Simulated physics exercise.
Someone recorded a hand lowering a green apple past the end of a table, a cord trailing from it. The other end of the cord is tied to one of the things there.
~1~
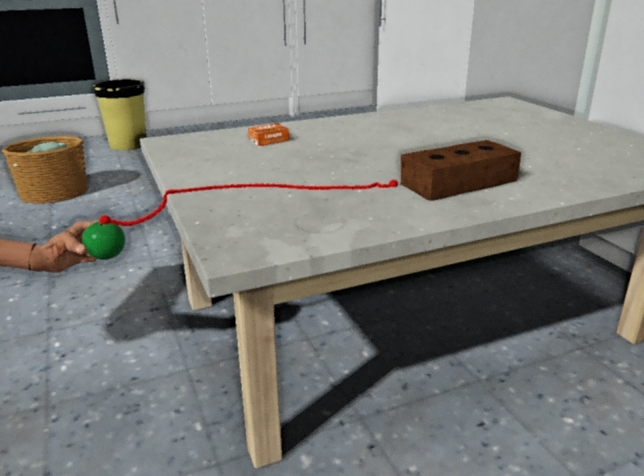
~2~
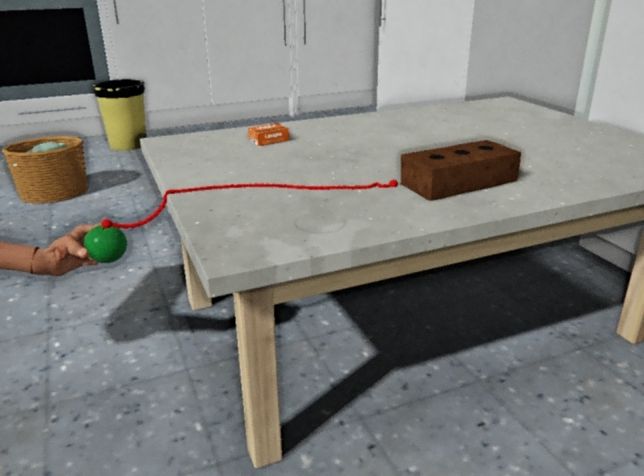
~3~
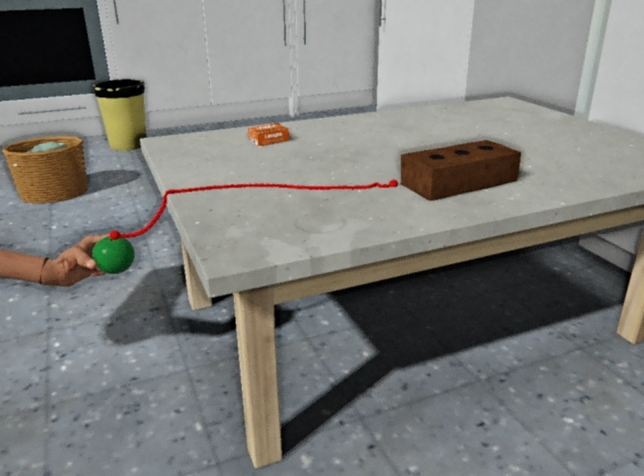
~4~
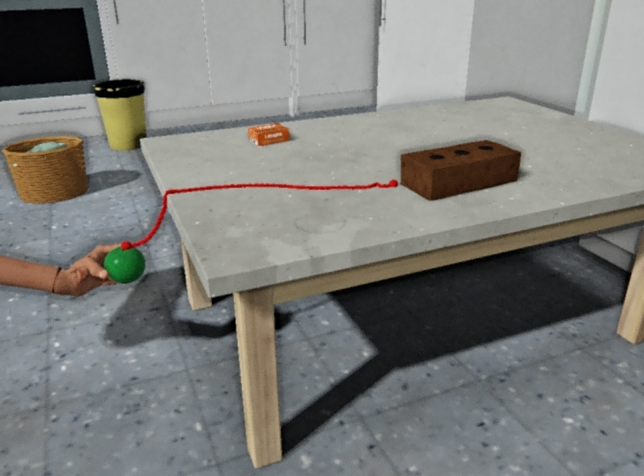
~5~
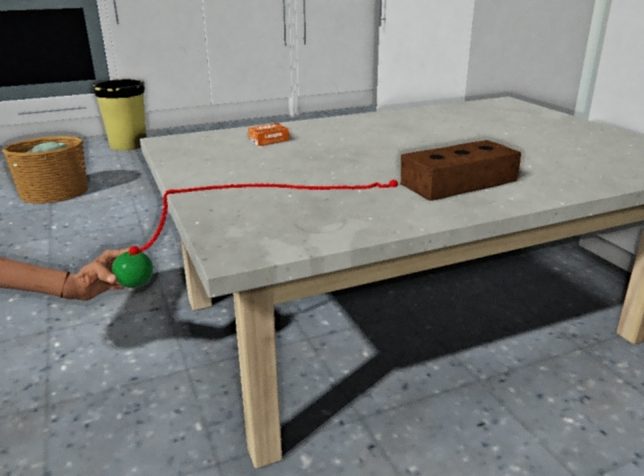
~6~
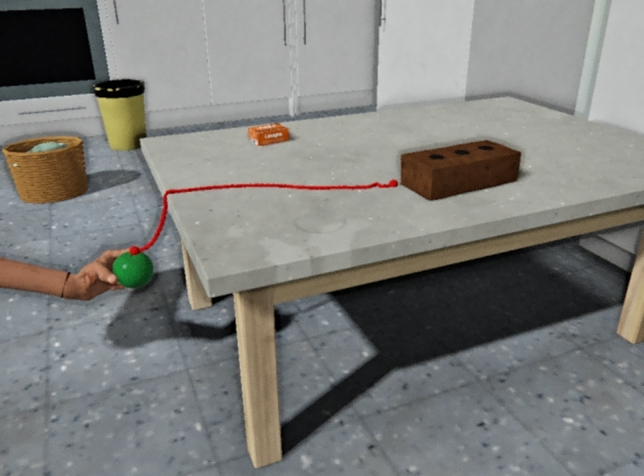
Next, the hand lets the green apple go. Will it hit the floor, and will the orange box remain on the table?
The green apple is left hanging, the orange box stays put.
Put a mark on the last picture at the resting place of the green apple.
That one winds up at (142, 301) in the last picture.
Then, 0.72 s on from there, apple off the ground near (180, 299); brick in place; box in place.
Then, 1.66 s on from there, apple off the ground near (166, 301); brick in place; box in place.
In the end, apple off the ground near (142, 301); brick in place; box in place. The green apple hangs in the air and the orange box remains where it stands.
